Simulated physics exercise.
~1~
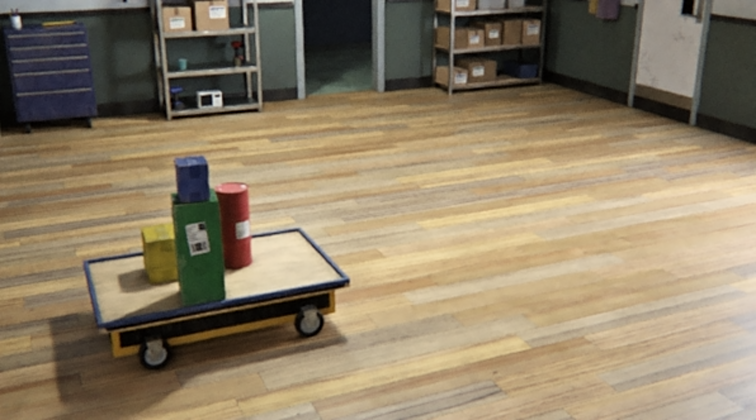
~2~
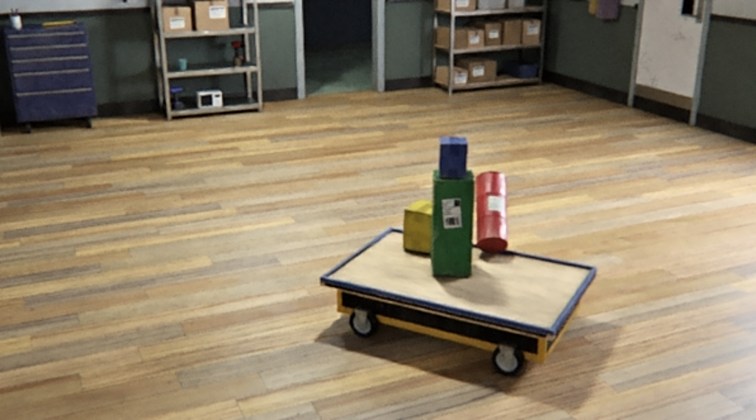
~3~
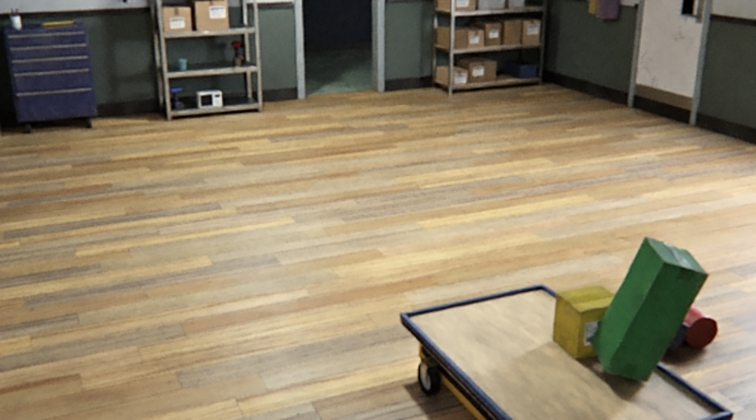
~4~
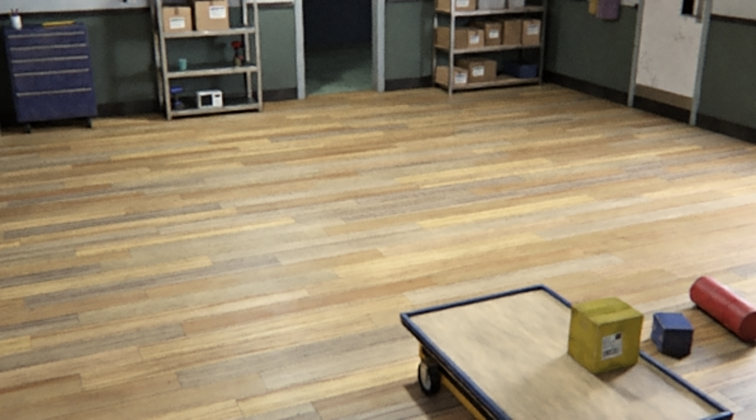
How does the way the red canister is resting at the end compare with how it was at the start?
At the start the red canister stands upright on the cart, but at the end it is lying on its side on the floor.
